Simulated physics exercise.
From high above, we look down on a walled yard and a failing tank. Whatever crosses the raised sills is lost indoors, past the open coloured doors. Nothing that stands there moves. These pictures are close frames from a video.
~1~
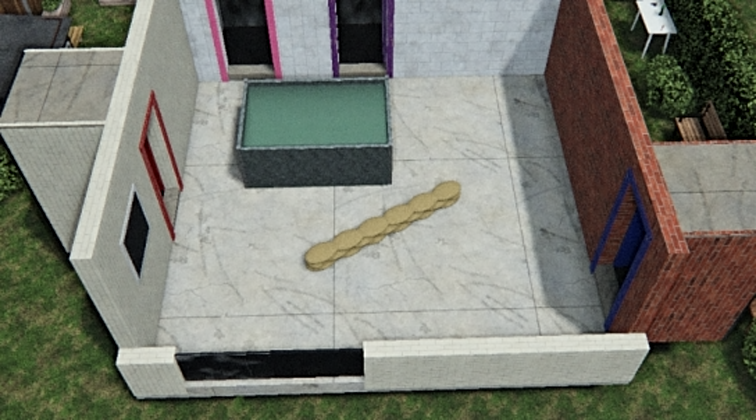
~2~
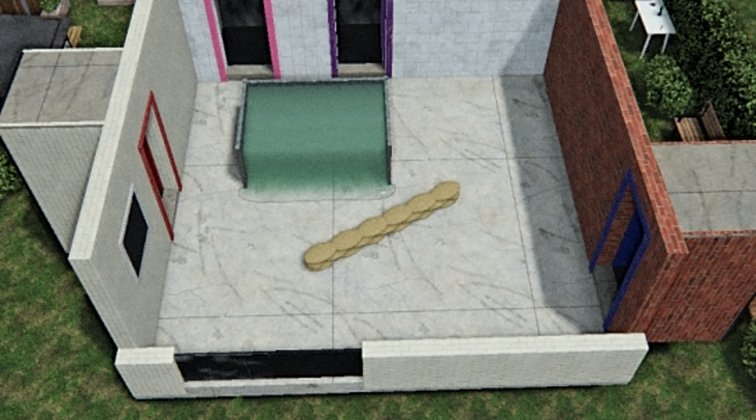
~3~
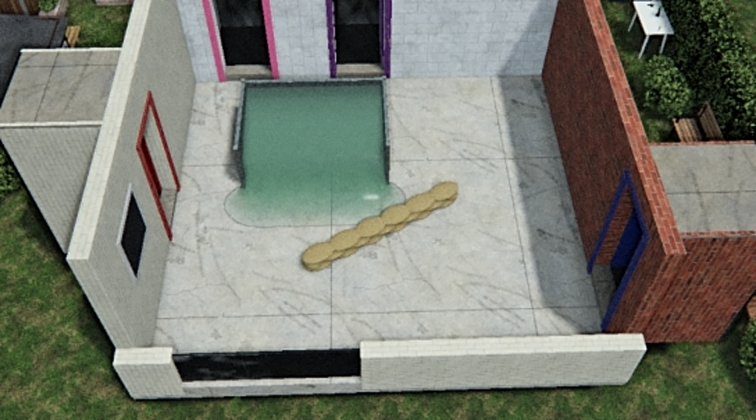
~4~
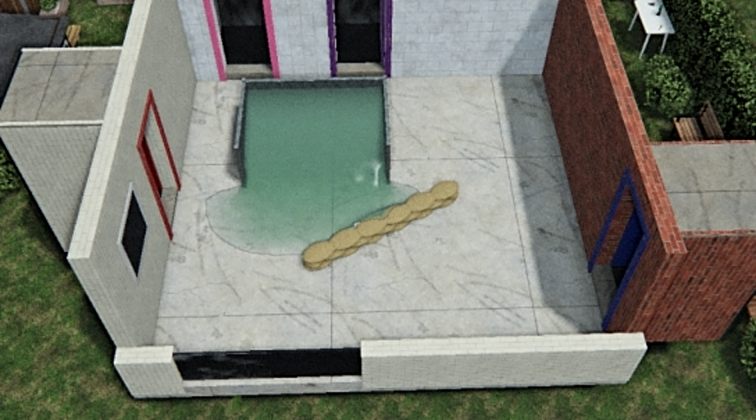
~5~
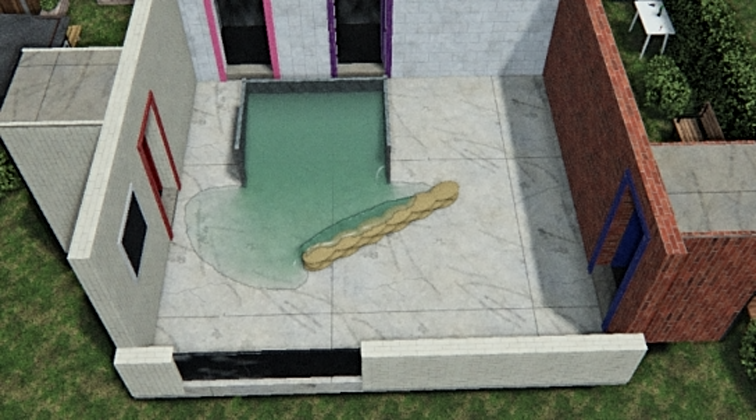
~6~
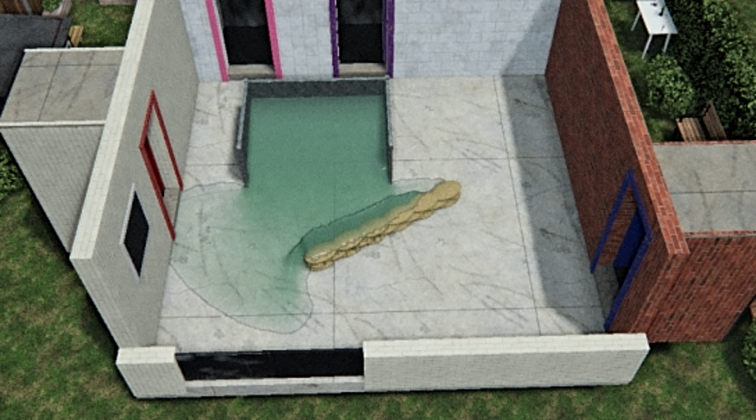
At first, a dark tank of green water sits whole and still in a walled yard, near a diagonal row of sandbags. Then its near side gives way and water pours across the pale floor, reaching the sandbags, backing up behind them and spreading around their left end toward the front wall.
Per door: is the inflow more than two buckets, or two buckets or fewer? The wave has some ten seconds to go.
In the end I expect the red door to see over two buckets; I expect the blue door to see two buckets at most; I expect the purple door to see two buckets at most; I expect the pink door to see two buckets at most.
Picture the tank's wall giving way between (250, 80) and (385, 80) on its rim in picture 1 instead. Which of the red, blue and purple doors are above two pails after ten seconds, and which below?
Red: Below the limit, blue: Below the limit, purple: Above the limit.
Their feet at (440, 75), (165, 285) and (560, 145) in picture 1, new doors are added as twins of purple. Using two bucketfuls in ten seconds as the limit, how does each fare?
First door doesn't reach it, second door gets past it, third door doesn't reach it.
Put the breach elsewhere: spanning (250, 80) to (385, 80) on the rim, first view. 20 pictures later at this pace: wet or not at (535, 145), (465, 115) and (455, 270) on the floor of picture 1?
Spot one ends up deluged, spot two deluged, spot three untouched by the spill.
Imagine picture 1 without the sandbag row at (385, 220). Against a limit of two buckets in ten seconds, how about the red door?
The red door doesn't reach the limit.
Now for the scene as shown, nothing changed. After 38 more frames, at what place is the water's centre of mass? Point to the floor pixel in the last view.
My guess is about (381, 211).
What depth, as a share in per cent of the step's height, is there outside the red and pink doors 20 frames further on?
Estimate, in order: 210 and 0 percent.
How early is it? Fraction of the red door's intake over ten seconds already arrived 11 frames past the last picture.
My estimate: Close to 0 per cent.
A moment on, water covers 40 % of the floor; the red door wet at the sill, nothing in, the blue door not reached, the purple door not reached, the pink door not reached.
Next, water covers 55 % of the floor; the red door wet at the sill, nothing in, the blue door not reached, the purple door not reached, the pink door not reached.
Then, water covers 70 % of the floor; the red door over two buckets in, the blue door wet at the sill, nothing in, the purple door wet at the sill, nothing in, the pink door not reached.
Later, water covers 90 % of the floor; the red door over two buckets in, the blue door wet at the sill, nothing in, the purple door wet at the sill, nothing in, the pink door wet at the sill, nothing in.
In the end, water covers 95 % of the floor; the red door over two buckets in, the blue door wet at the sill, nothing in, the purple door under two buckets in, the pink door wet at the sill, nothing in.
